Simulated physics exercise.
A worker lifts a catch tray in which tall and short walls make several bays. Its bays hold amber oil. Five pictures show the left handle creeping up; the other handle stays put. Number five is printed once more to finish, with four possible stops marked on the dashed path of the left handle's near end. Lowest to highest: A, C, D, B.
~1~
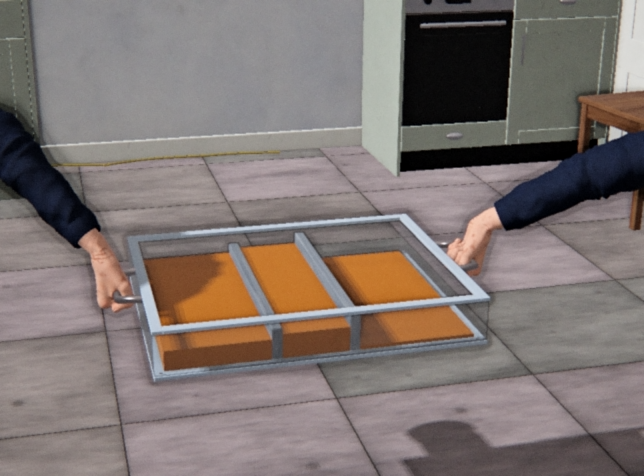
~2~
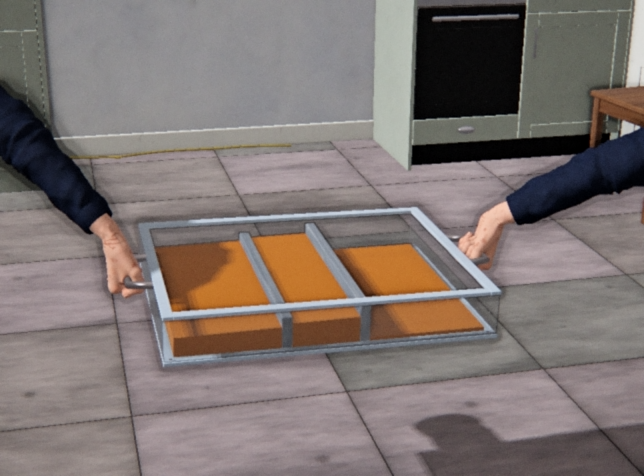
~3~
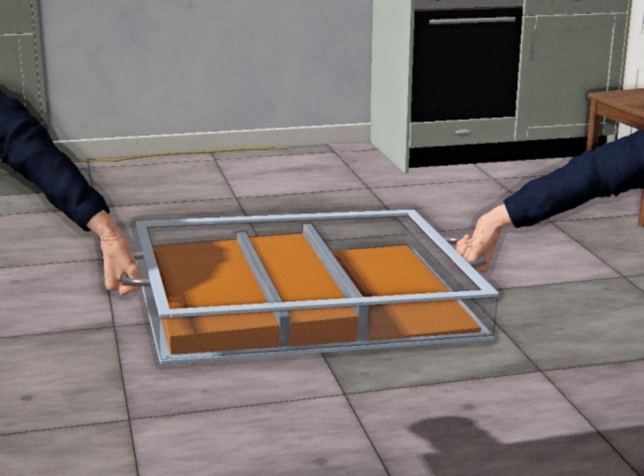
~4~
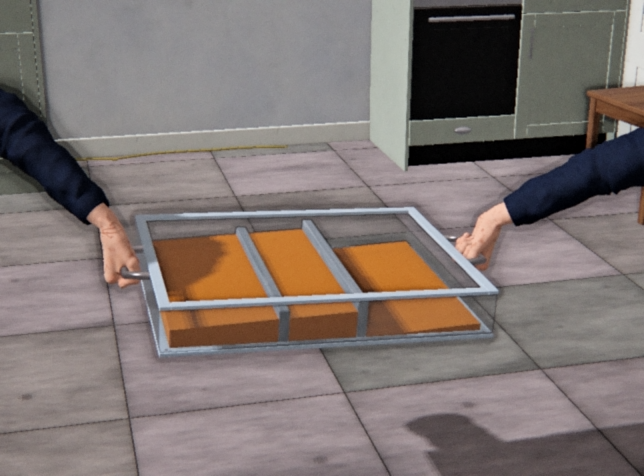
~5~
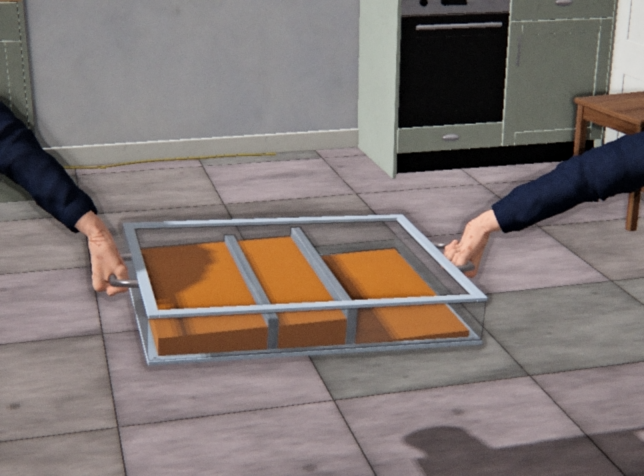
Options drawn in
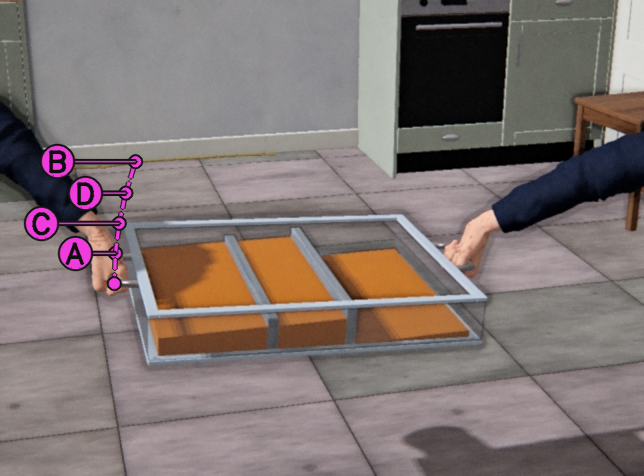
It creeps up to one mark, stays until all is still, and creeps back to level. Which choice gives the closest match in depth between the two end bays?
Best: B.
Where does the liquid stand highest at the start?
That is the middle bay.
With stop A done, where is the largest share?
It is the left one.
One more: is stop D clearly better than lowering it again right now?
Yes, it helps clearly.
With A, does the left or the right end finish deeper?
The left end bay.
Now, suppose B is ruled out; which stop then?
That would be D.
On the marked copy, A at (115, 253); B at (135, 161); C at (119, 223); D at (125, 193).
For stop A, the left end bay stands much deeper than the other; nothing spills.
For stop B, the two end bays stand about equally deep; nothing spills.
For stop C, the left end bay stands much deeper than the other; nothing spills.
For stop D, the left end bay stands much deeper than the other; nothing spills.
